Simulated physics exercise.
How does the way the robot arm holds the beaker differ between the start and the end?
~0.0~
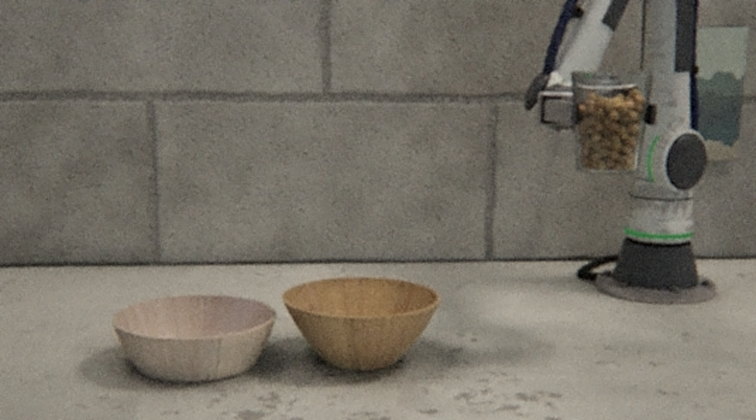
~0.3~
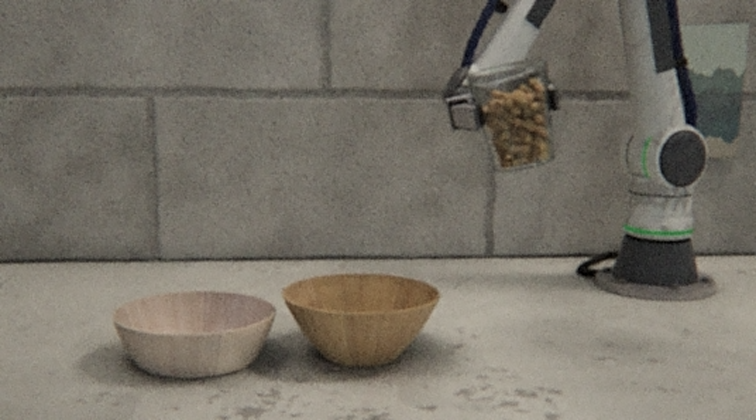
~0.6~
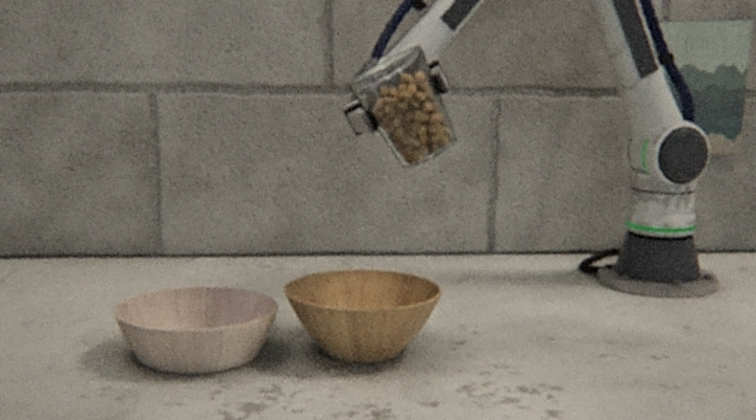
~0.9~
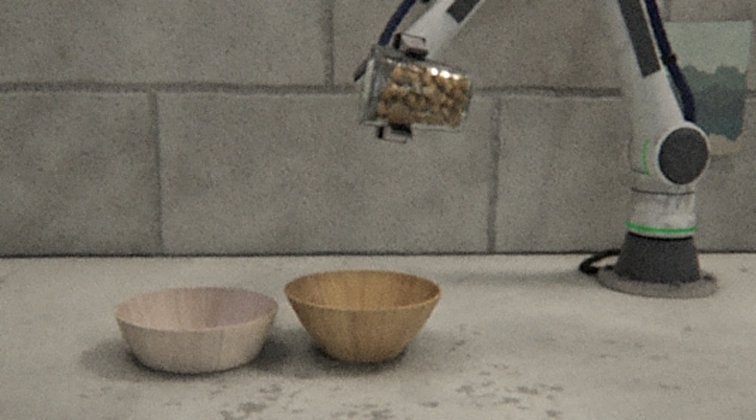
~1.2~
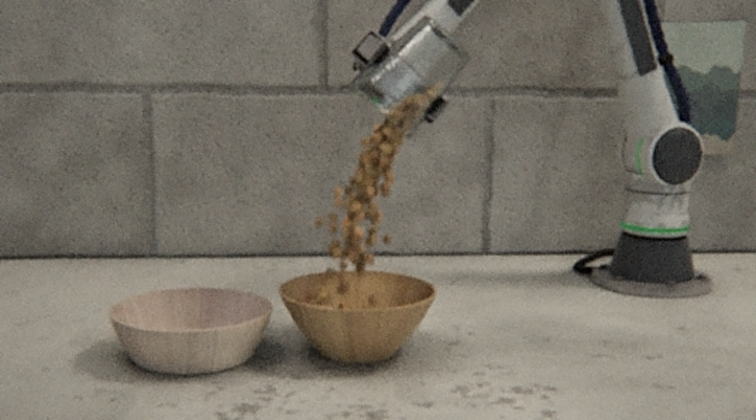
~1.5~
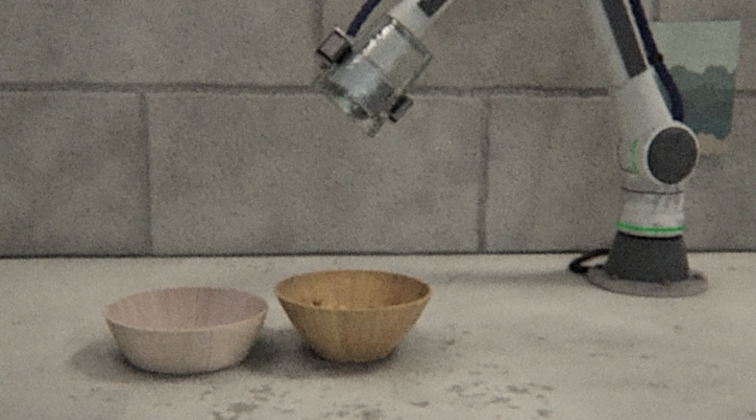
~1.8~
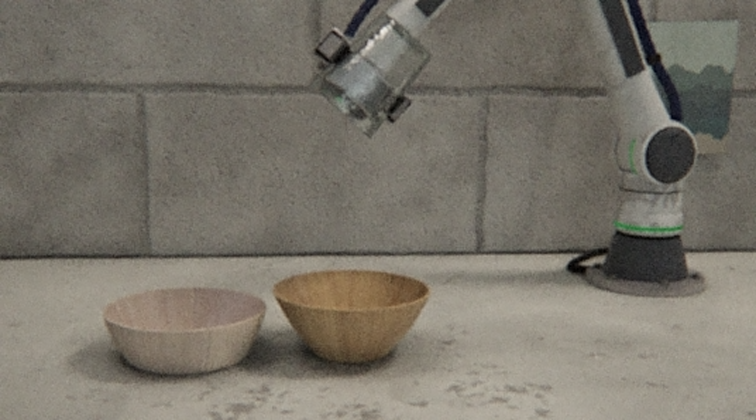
At the start the beaker is held upright with the chickpeas inside, and by the end it is tipped upside down, with its mouth pointing down to the left.
